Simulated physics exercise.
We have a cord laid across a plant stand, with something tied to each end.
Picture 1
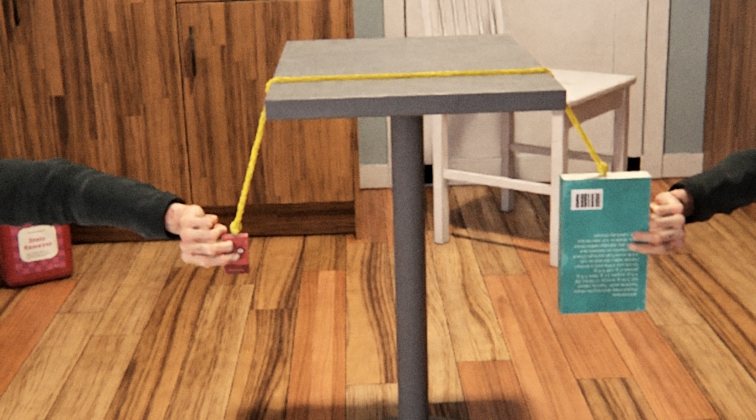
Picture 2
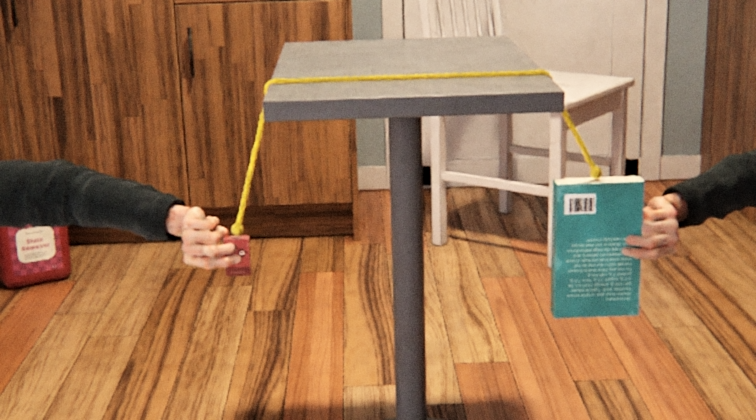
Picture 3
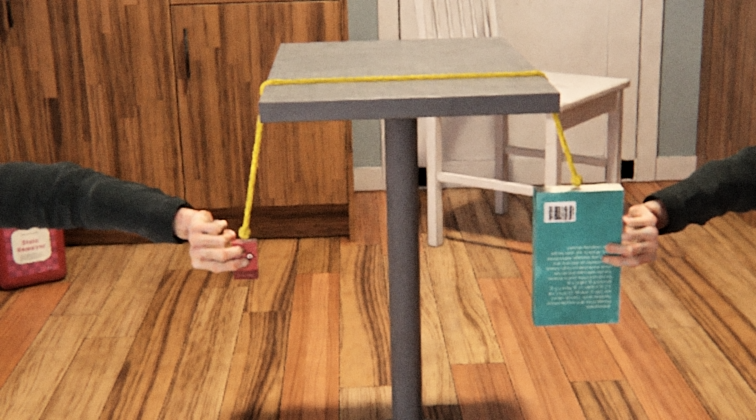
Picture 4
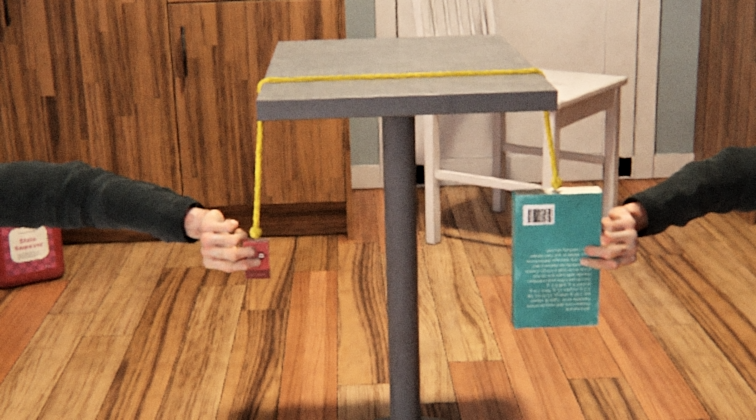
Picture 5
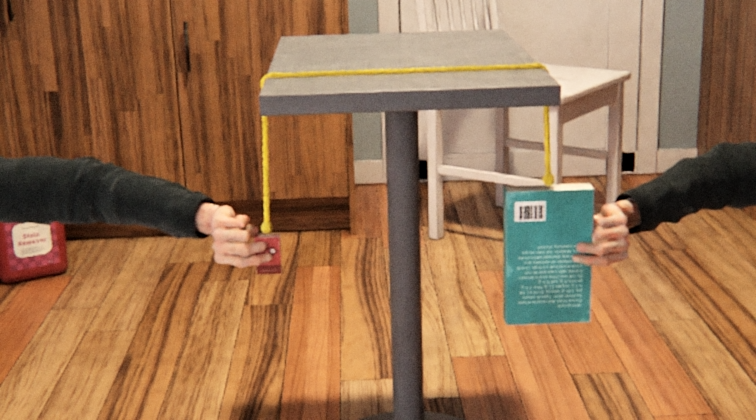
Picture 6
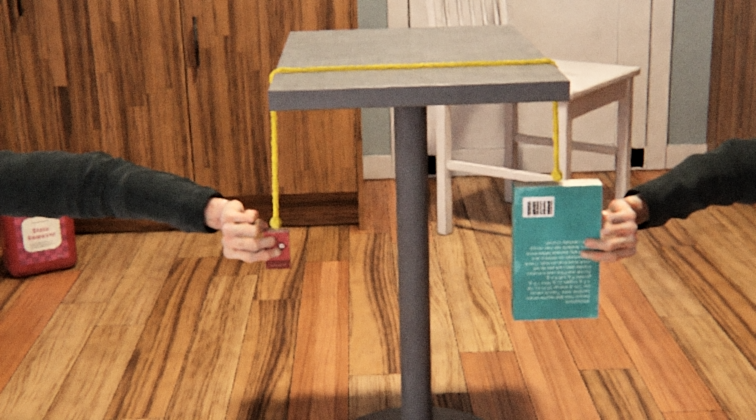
In a wood-floored room, a yellow cord lies across a gray plant stand, tied to a small red matchbox at left and a teal book at right, while two hands holding them shift both slightly inward beneath the top.
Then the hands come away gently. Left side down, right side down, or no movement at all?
Right side down.
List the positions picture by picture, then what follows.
In the first picture, left matchbox (236, 254); right book (603, 243); cord over the top (395, 77).
In the second picture, left matchbox (237, 256); right book (597, 248).
In the third picture, left matchbox (246, 260); right book (577, 256).
In the fourth picture, left matchbox (257, 259); right book (556, 258).
In the fifth picture, left matchbox (268, 254); right book (548, 255).
In the sixth picture, left matchbox (277, 249); right book (556, 251); cord over the top (398, 67).
Then, 0.68 s on from there, left matchbox down on the floor; right book down on the floor.
In the end, left matchbox down on the floor; right book down on the floor. The cord slides rightwards.
